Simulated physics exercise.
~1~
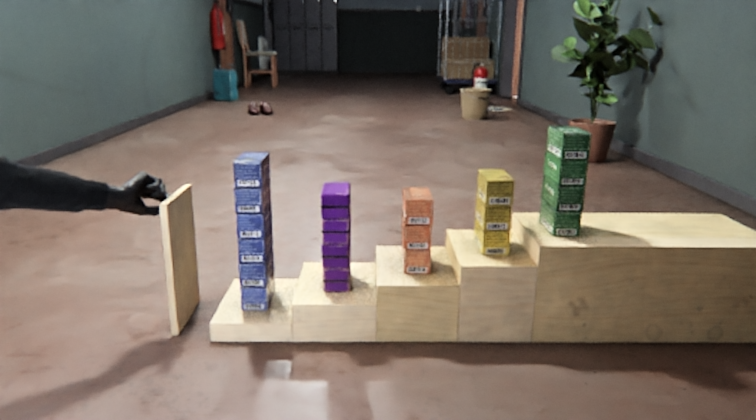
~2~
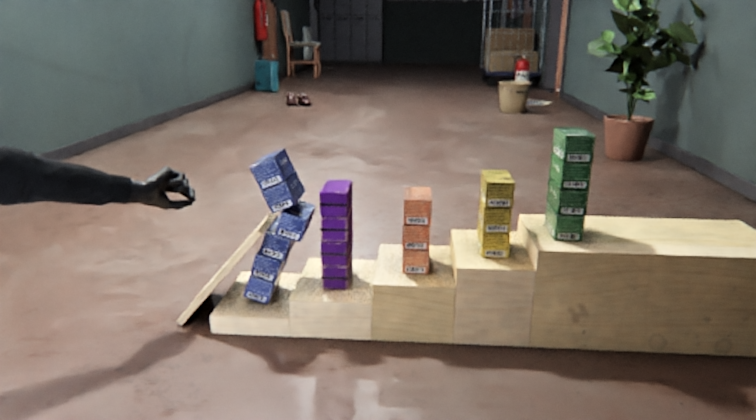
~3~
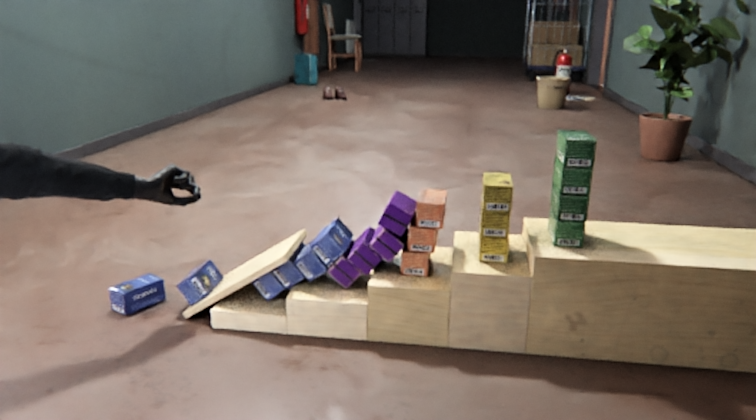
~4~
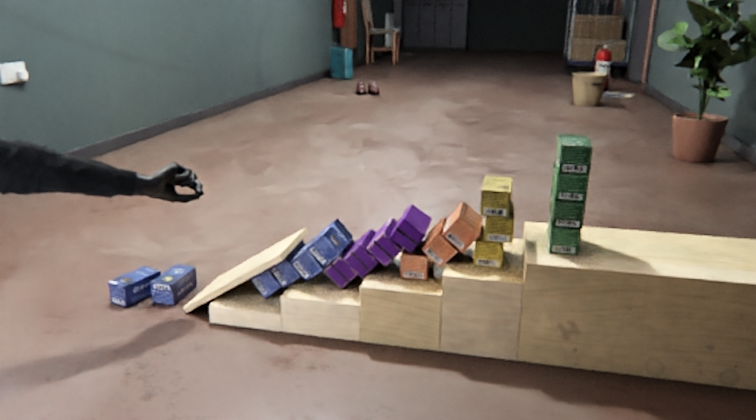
In a corridor, a gloved hand tips a board rightward, toppling blue, purple and orange packet stacks on steps; green stays standing.
